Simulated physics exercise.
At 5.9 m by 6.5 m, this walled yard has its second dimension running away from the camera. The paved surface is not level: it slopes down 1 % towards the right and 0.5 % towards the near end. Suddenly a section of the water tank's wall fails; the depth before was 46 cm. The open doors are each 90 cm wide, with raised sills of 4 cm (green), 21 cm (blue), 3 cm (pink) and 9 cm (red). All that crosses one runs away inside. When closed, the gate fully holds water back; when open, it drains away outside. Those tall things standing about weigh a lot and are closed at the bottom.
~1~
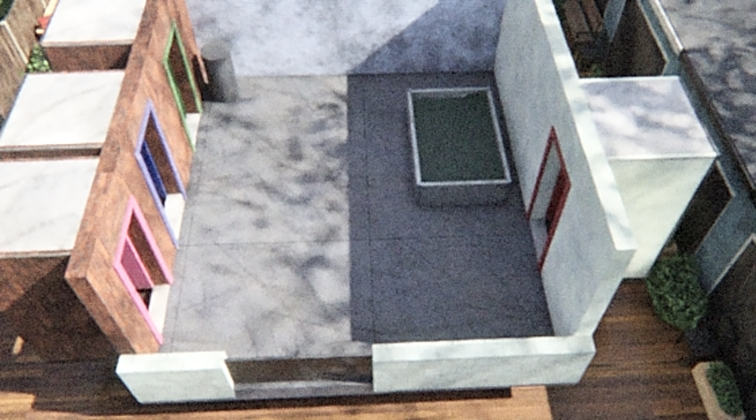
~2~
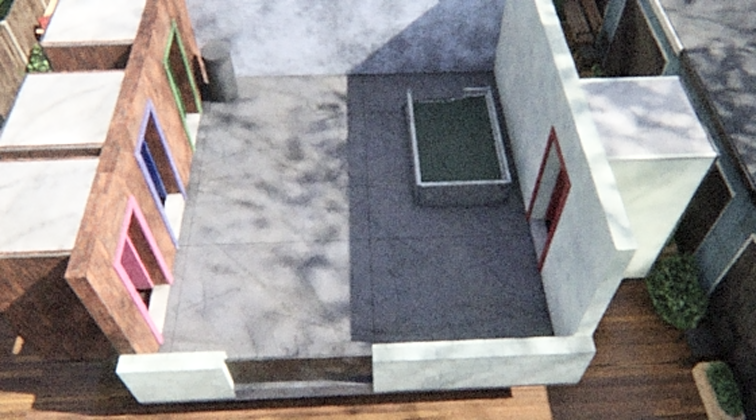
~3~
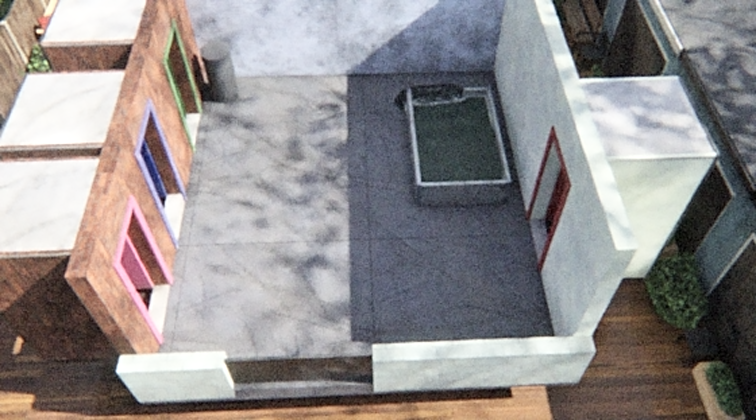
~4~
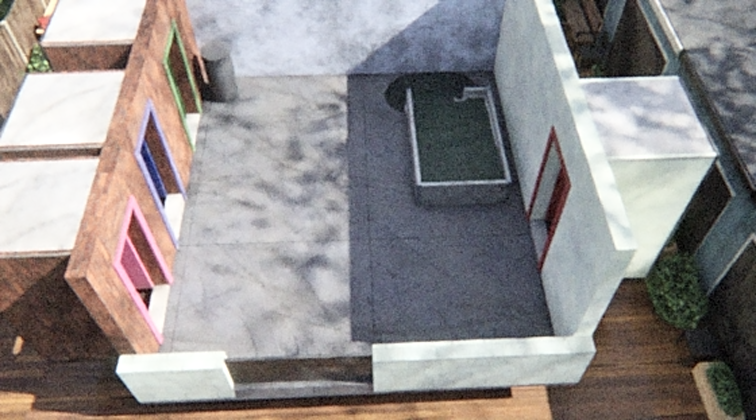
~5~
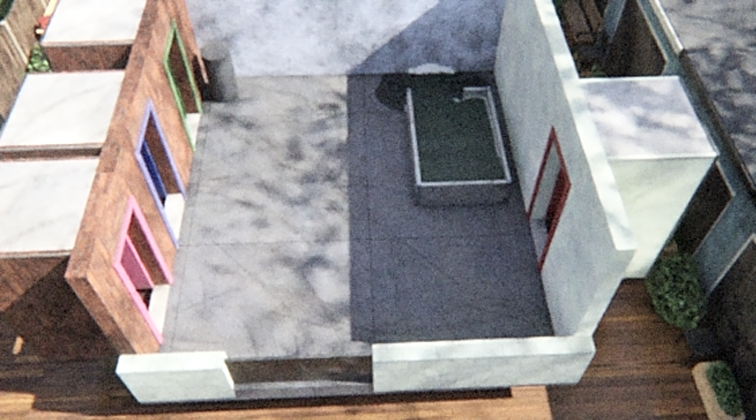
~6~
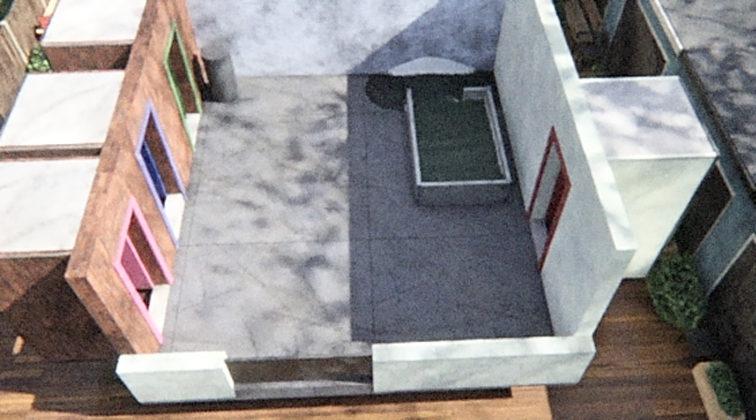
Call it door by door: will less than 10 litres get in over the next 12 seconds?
Green door - no, 10 litres or more; blue door - yes, less; pink door - yes, less; red door - yes, less.
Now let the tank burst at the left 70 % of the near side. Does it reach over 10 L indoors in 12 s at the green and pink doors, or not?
Versus the limit - green: Within, pink: Exceeded.
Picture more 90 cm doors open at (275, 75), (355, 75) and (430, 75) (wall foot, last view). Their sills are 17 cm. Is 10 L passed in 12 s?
Door 1: Lower; door 2: Lower; door 3: Higher.
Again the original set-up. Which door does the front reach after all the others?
I'd say the pink one.
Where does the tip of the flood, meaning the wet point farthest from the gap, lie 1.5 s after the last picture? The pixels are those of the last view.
Point: Roughly (242, 81).
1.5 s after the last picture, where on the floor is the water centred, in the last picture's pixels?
Roughly (435, 126).
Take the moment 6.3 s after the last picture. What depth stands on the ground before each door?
You'd get green at 6 cm, blue at 3 cm, pink at 2 cm, and red at 4 cm.
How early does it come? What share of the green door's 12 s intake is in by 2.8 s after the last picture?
Roughly 10%.
Then, 0.7 s after the last picture water covers 10 % of the floor and is deepest (30 cm) near (428, 76); green door not reached, blue door not reached, pink door not reached, red door not reached.
Then, 1.5 s after the last picture water covers 15 % of the floor and is deepest (32 cm) near (489, 75); green door not reached, blue door not reached, pink door not reached, red door not reached.
Then, 2.8 s after the last picture water covers 35 % of the floor and is deepest (22 cm) near (489, 75); green door 9 cm at the sill, 6 L in, blue door not reached, pink door not reached, red door 6 cm at the sill, 0 L in.
Then, 6.3 s after the last picture water covers 70 % of the floor and is deepest (12 cm) near (489, 75); green door 6 cm at the sill, 45 L in, blue door 3 cm at the sill, 0 L in, pink door 2 cm at the sill, 0 L in, red door 4 cm at the sill, 0 L in.
Then, 11.3 s after the last picture water covers 90 % of the floor and is deepest (8 cm) near (455, 365); green door 2 cm at the sill, 49 L in, blue door 2 cm at the sill, 0 L in, pink door 3 cm at the sill, 1 L in, red door 3 cm at the sill, 0 L in.
